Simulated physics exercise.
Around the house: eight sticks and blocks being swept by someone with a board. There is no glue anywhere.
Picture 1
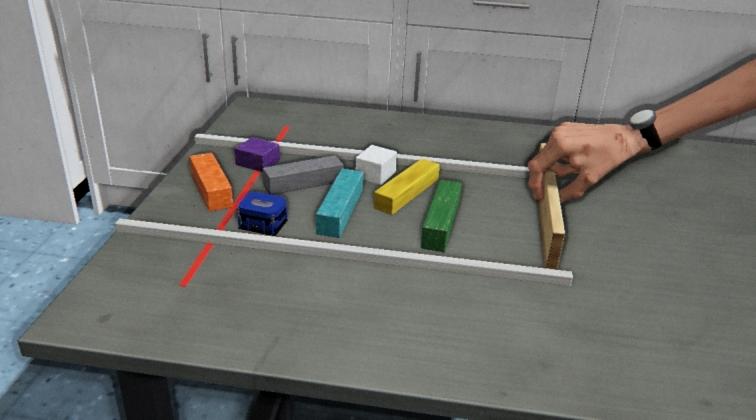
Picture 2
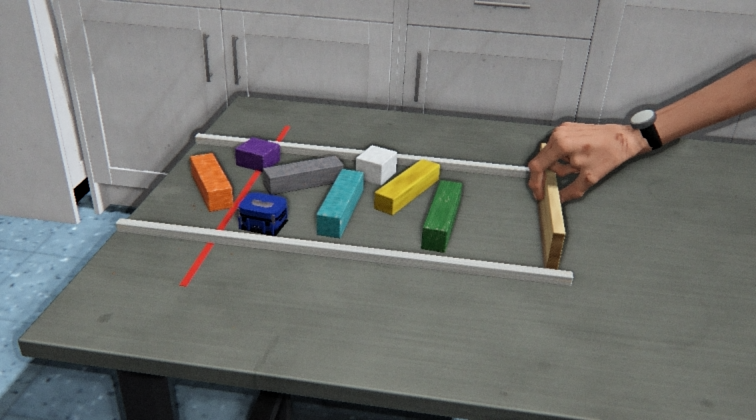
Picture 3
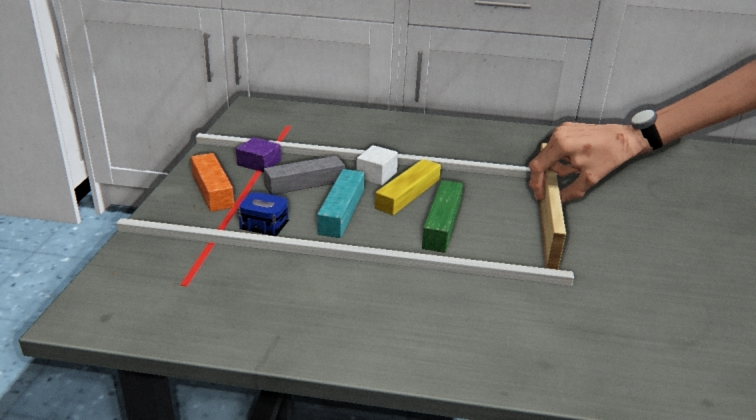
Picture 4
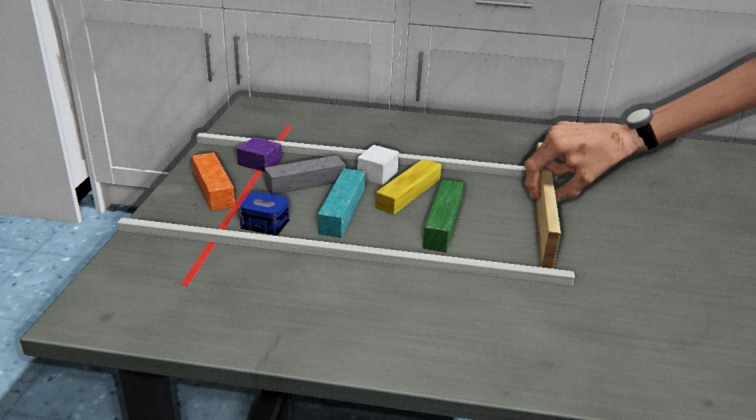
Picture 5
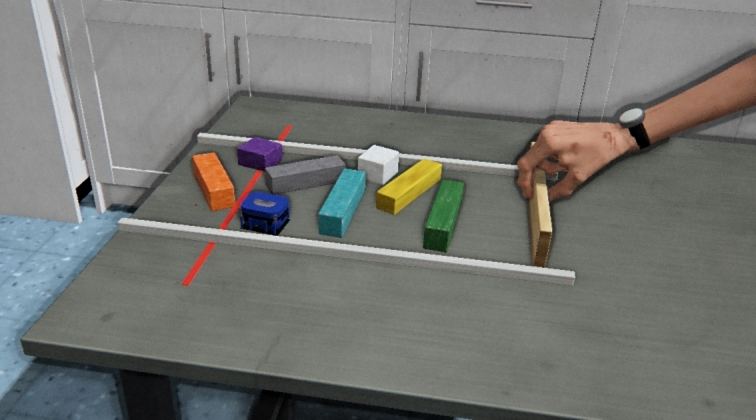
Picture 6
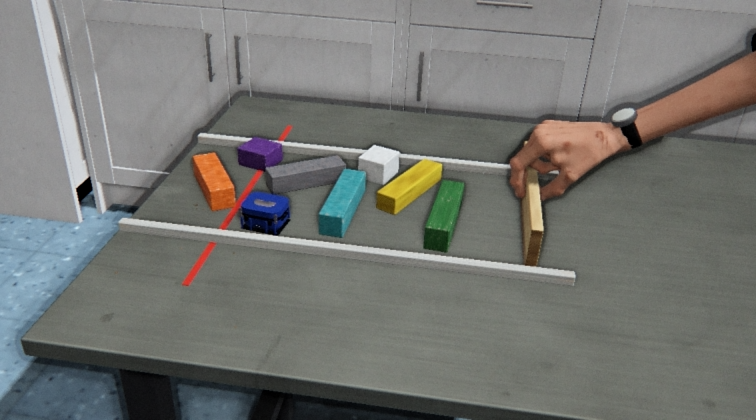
A hand holding a wooden board upright at the right of a tabletop moves it slightly left between two white rails, while the colored blocks and blue case lying ahead of it, some near a red line, stay still.
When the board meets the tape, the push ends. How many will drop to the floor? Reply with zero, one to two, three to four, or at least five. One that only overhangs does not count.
It comes to one to two.
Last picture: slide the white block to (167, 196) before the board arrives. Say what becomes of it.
Note - white block not retained.
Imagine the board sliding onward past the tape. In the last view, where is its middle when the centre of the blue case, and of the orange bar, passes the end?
For the blue case, about (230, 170); for the orange bar, about (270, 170).
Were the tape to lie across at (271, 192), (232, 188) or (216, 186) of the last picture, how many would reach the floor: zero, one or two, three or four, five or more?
So, tape by tape, it's zero, then one or two, then either three or four.
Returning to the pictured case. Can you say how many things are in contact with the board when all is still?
2.
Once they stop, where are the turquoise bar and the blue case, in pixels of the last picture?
Near (184, 194) and (152, 206).
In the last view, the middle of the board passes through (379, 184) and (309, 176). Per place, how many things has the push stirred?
At the first point the count is 5, at the second it's 8.
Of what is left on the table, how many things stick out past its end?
The count is 3.
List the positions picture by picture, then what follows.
In the first frame, orange bar (210, 181); purple block (258, 154); blue case (263, 214); board (548, 203); tape (245, 190).
In the second frame, purple block (258, 155); green bar (442, 215).
In the third frame, blue case (264, 214); board (549, 203).
In the fourth frame, orange bar (212, 180); turquoise bar (343, 201).
In the fifth frame, purple block (260, 154); white block (378, 165).
In the sixth frame, orange bar (213, 181); purple block (260, 154); blue case (265, 214); board (530, 200); tape (248, 189).
A little later, none off yet; orange bar at rest near (213, 181); purple block at rest near (260, 154); blue case at rest near (265, 214).
Next, none off yet; orange bar shifted a little near (171, 184); purple block shifted about its own width near (229, 149); blue case shifted well along near (193, 211).
When it is over, the number that fall off is one or two; down, orange bar.
